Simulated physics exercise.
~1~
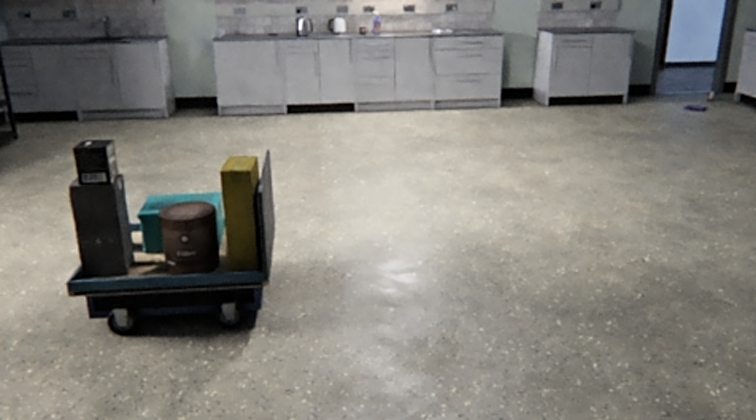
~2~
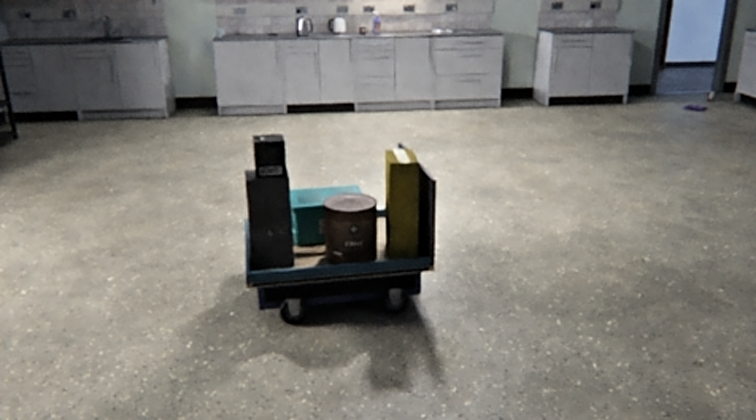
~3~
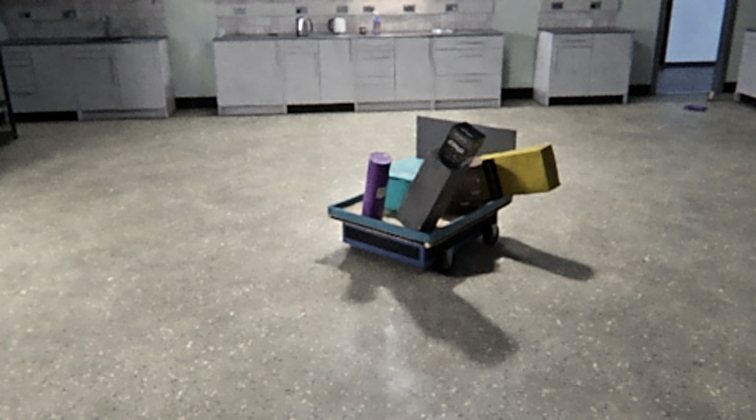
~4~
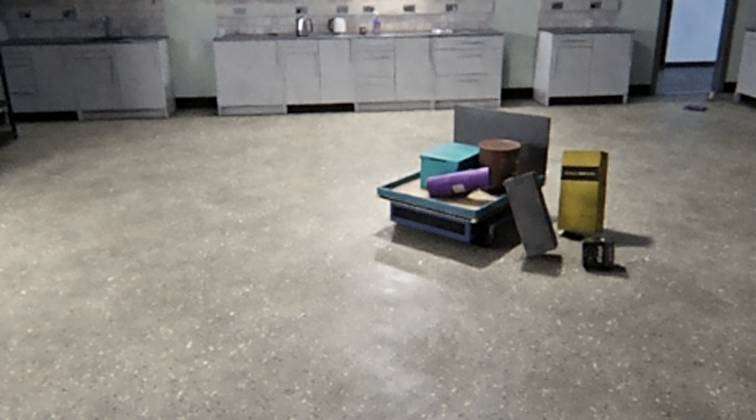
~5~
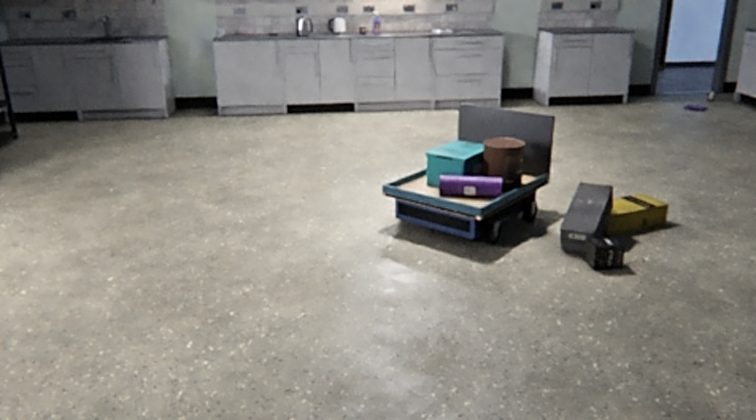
A loaded cart rolls right and turns, spilling the grey, black and yellow boxes onto the floor.
